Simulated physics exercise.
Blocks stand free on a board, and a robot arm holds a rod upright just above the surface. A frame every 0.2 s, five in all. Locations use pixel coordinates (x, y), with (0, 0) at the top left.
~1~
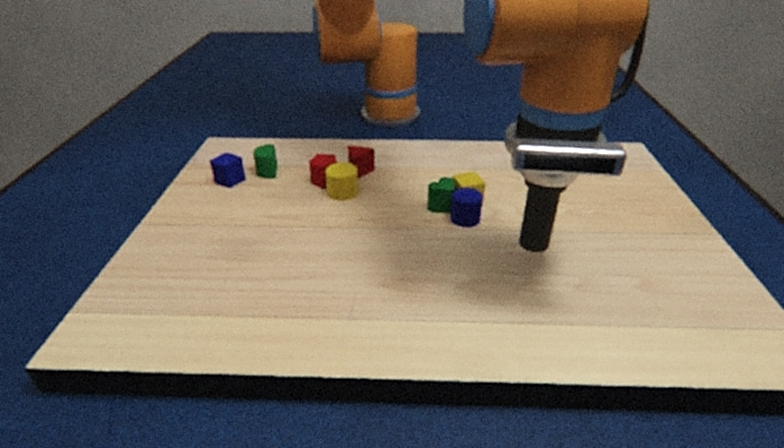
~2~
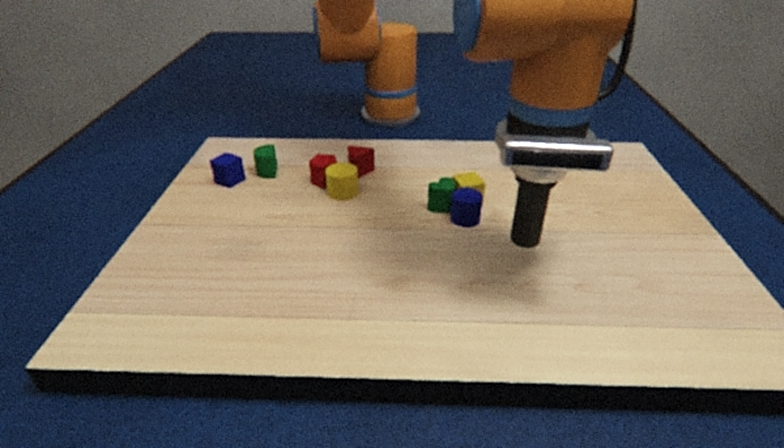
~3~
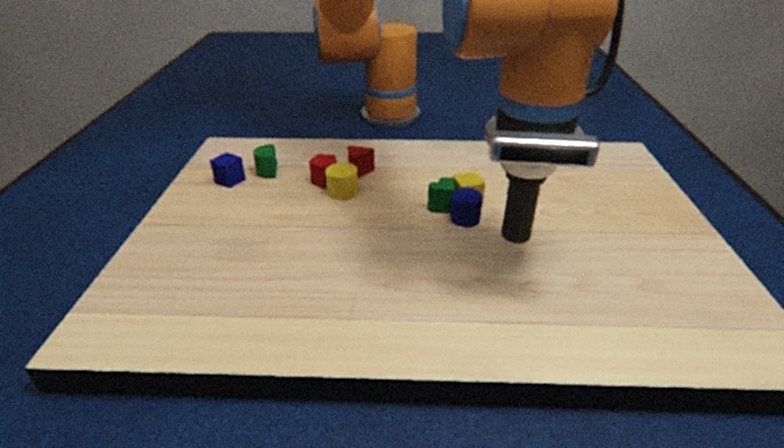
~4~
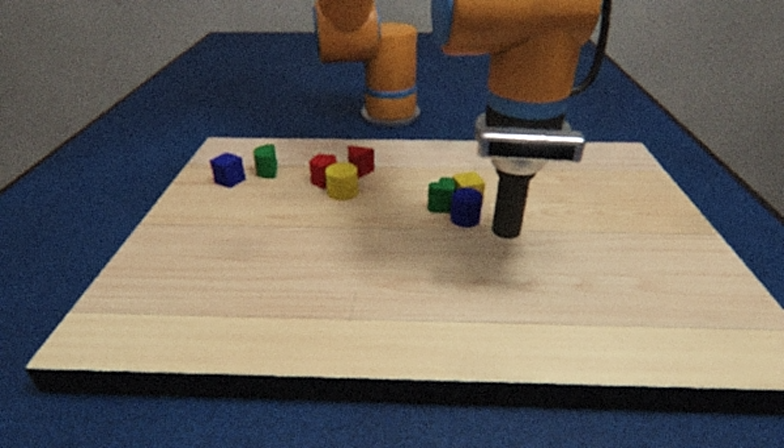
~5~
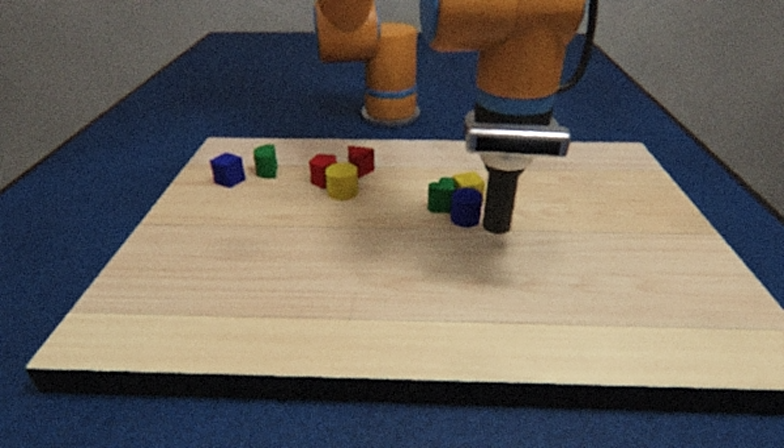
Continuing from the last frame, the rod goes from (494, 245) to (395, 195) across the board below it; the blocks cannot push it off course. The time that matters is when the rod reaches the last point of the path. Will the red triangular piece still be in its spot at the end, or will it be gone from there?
At the moment the path ends, the red triangular piece still stands where it did.
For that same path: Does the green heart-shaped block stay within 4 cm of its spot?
No - that is not the case.
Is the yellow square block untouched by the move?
I expect not.
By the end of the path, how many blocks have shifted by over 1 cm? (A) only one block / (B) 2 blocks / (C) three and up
C.
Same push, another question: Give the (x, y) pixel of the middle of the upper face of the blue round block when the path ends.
At the end it should sit near (442, 176).
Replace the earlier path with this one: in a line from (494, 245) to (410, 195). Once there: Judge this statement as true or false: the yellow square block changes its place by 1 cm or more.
True
What follows on the original path. One third of the way, rod at (458, 209); green heart-shaped block at (433, 178), turned 25° anticlockwise; blue round block at (456, 187); yellow square block at (469, 174), turned 25° clockwise.
Two thirds of the way, rod at (425, 193); green heart-shaped block at (420, 169), turned 70° anticlockwise; blue round block at (442, 176); yellow square block at (471, 171), turned 50° clockwise.
At the end, rod at (395, 178); red triangular piece still; green heart-shaped block at (416, 164), turned 15° anticlockwise; blue round block at (442, 176); yellow square block at (471, 171), turned 50° clockwise.
